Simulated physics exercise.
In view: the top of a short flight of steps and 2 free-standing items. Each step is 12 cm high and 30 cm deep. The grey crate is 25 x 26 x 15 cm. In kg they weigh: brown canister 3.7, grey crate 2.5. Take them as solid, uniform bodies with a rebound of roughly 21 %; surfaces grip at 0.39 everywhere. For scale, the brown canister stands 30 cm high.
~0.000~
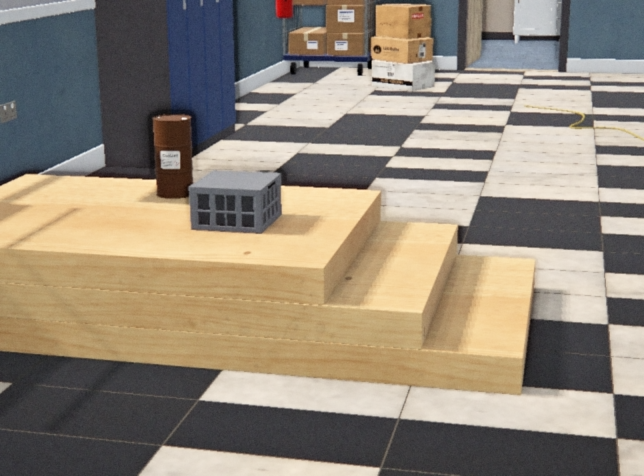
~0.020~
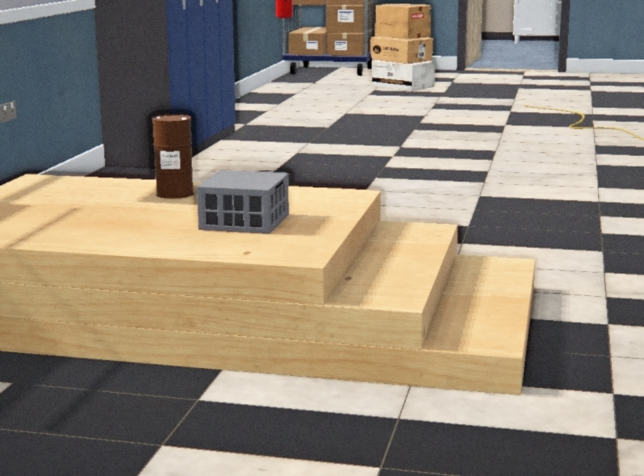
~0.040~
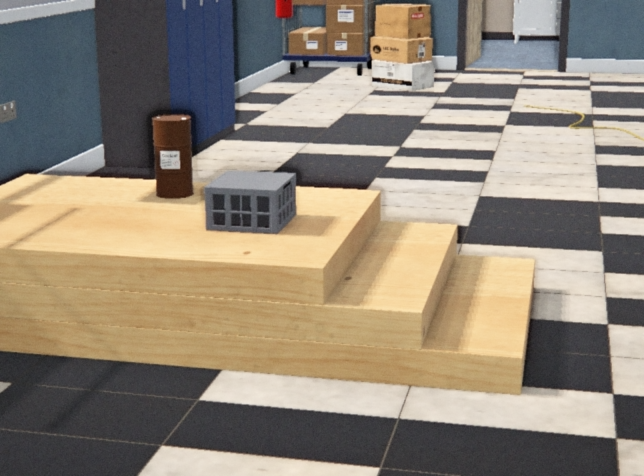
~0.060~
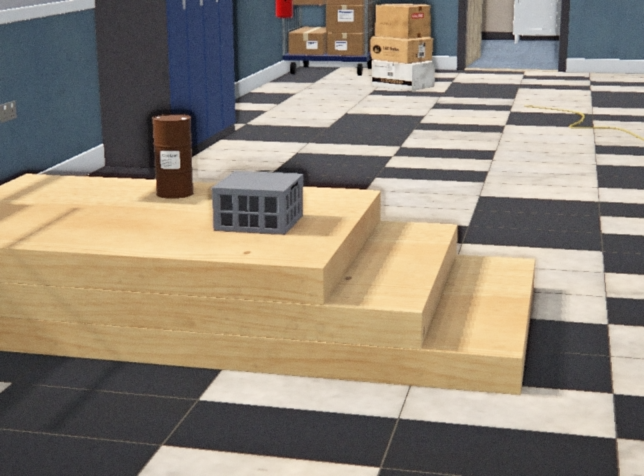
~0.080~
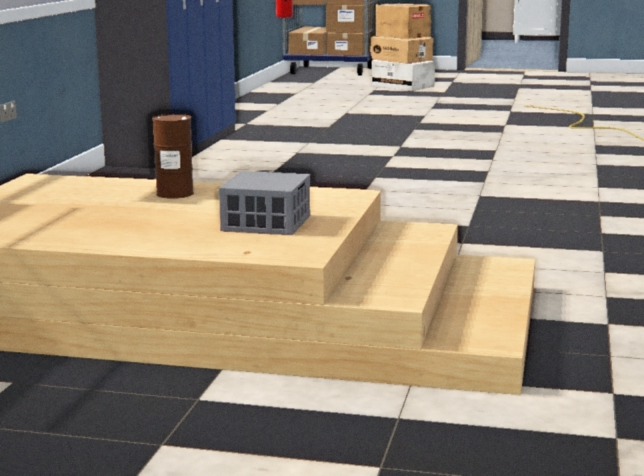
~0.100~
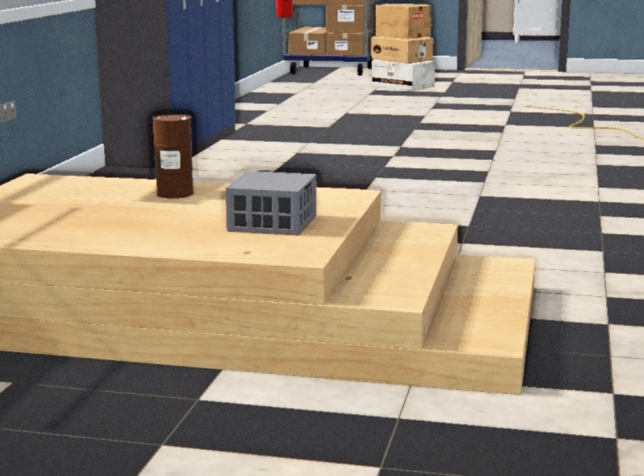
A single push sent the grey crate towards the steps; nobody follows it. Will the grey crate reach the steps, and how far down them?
The crate comes to rest on the landing.
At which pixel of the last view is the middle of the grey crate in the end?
Around (316, 205).
After 0.20 s, 19 cm of landing left; grey crate near (298, 204).
After 0.30 s, 14 cm of landing left; grey crate near (312, 205).
In the end (0.9 s), 13 cm of landing left; brown canister under 12 cm from the start. At the end, from the last picture's camera, grey crate near (316, 205).
